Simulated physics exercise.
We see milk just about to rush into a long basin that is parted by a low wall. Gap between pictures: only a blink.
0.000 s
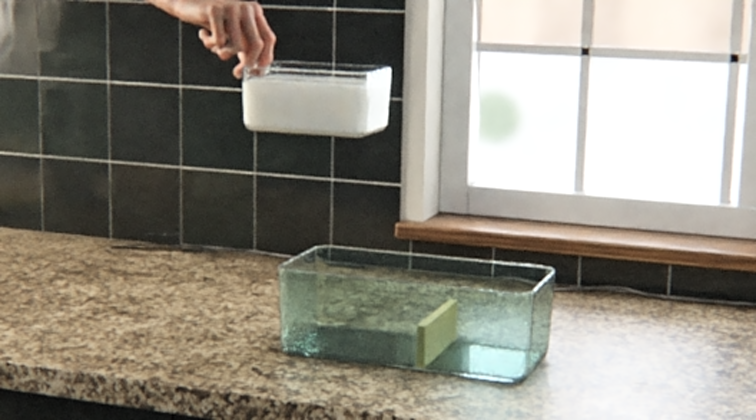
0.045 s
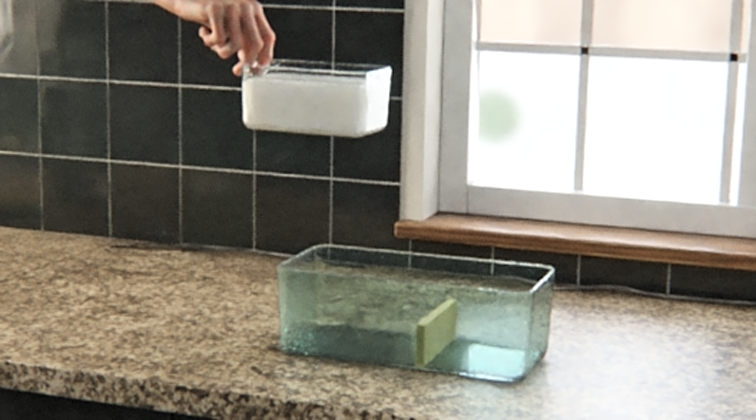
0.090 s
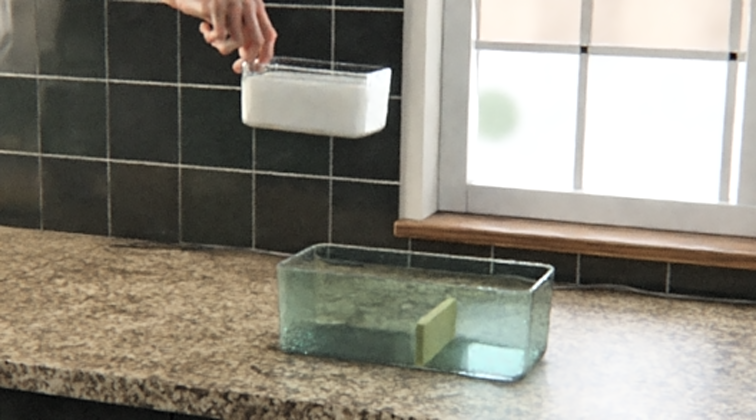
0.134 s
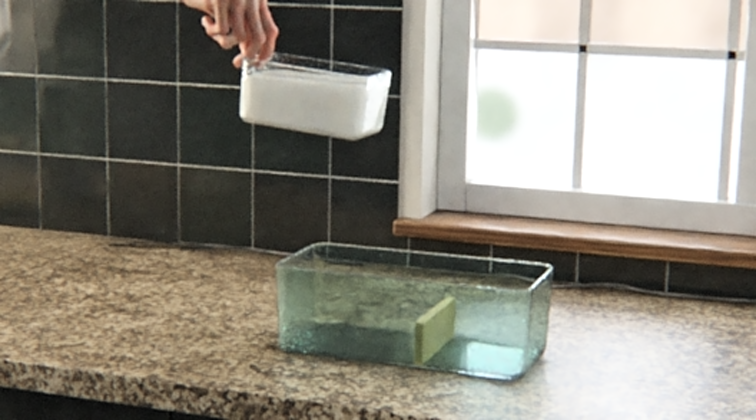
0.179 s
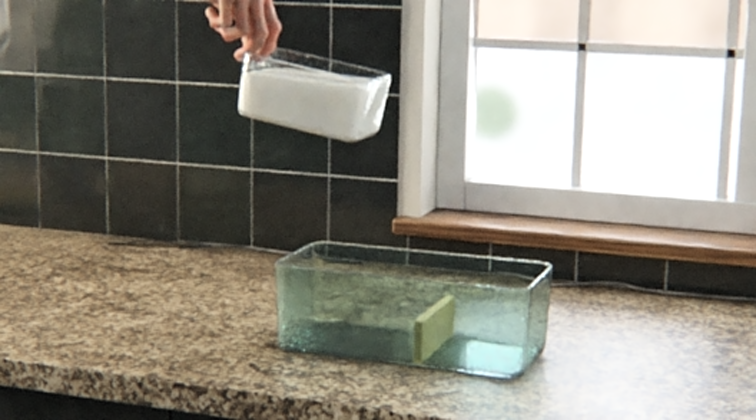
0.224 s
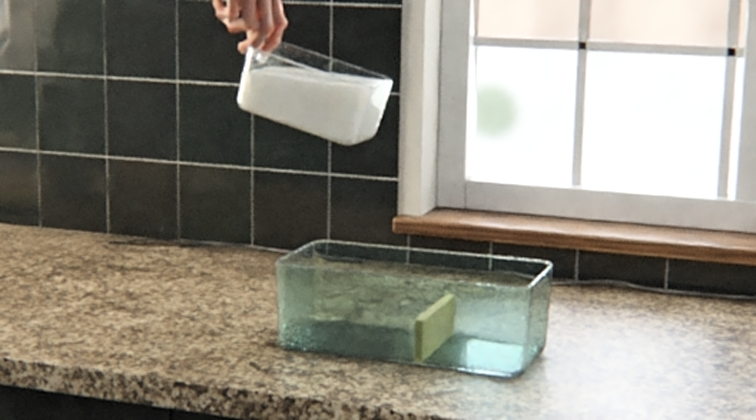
On a speckled kitchen counter, a hand tilts a container of milk rightward above a long basin.
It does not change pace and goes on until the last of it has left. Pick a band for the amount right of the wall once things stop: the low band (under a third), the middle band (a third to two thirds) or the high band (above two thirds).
The middle band.
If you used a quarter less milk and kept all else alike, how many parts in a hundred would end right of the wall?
30 %.
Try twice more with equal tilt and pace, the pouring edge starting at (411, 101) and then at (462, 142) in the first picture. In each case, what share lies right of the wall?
Close to 60 % for the first start and close to 85 % for the second.
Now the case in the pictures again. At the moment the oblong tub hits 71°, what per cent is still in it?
Roughly 45 percent remains at that point.
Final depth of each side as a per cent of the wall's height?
The left side sits at 30 per cent and the right side at 40.
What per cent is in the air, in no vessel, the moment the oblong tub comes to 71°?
Share in flight: Approx. 50 %.
A moment on, the oblong tub is tipped part way and 44 per cent is still to pour, 3 is left of the wall and 4 right of it.
Next, the oblong tub is tipped on its side and 10 per cent is still to pour, 25 is left of the wall and 46 right of it.
Then the oblong tub is tipped on its side and 2 per cent is still to pour, 40 is left of the wall and 44 right of it.
Later the oblong tub is tipped on its side and 0 per cent is still to pour, 45 is left of the wall and 44 right of it.
In the end 46 per cent lies left of the wall, 44 right of it and 10 outside.
